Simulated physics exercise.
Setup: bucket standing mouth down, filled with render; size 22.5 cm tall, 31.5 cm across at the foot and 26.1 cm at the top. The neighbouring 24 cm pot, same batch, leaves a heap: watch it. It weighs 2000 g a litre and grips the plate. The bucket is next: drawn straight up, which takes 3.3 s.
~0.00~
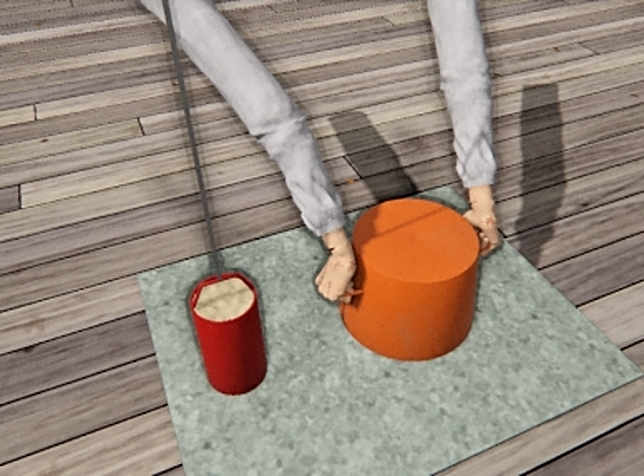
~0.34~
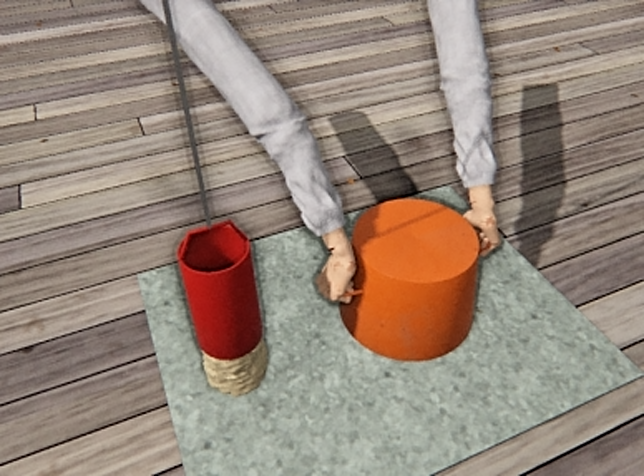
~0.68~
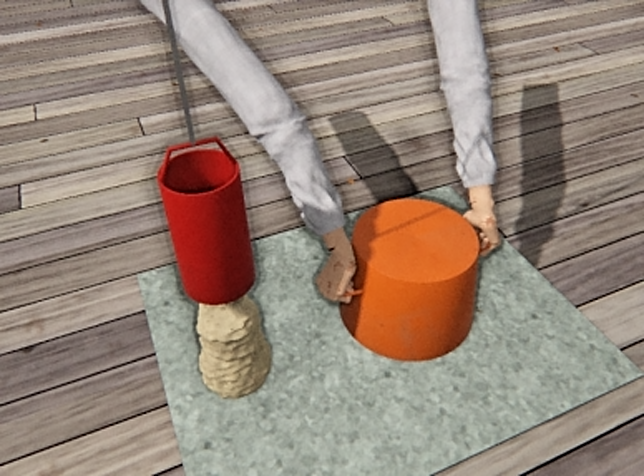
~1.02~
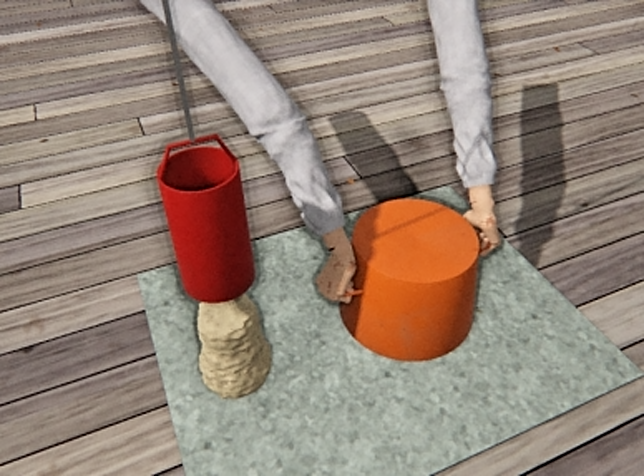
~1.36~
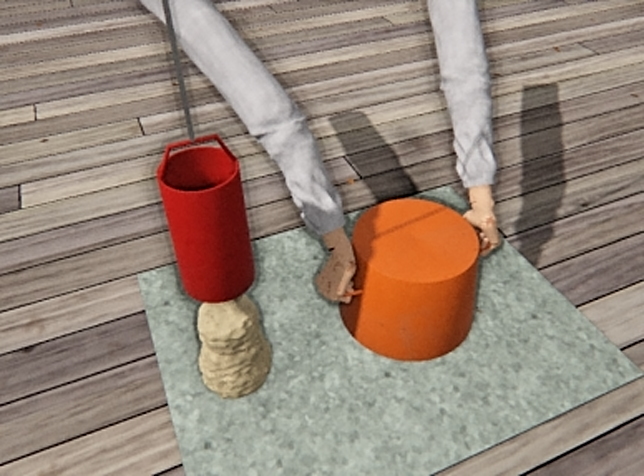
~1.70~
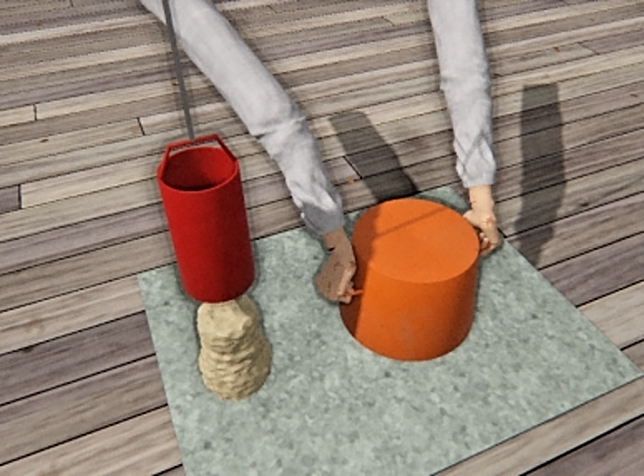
On a mat, a red pot lifts off a pale heap while hands grip an orange bucket.
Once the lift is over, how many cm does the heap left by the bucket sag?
About 0 cm.
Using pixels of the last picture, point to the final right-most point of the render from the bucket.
Position: Around (472, 319).
After 2.5 s, the bucket is up 5.0 cm; the render has come down 0.2 cm to 22 cm and is 32 cm wide.
After 3.4 s, the bucket is up 15 cm; the render has come down 0.3 cm to 22 cm and is 32 cm wide.
After 4.2 s, the bucket is up 23 cm; the render has come down 0.4 cm to 22 cm and is 32 cm wide.
After 5.2 s, the bucket is clear; the render has come down 0.5 cm to 22 cm and is 32 cm wide.
After 5.7 s, at rest, the bucket is clear; the render has come down 0.5 cm to 22 cm and is 32 cm wide.
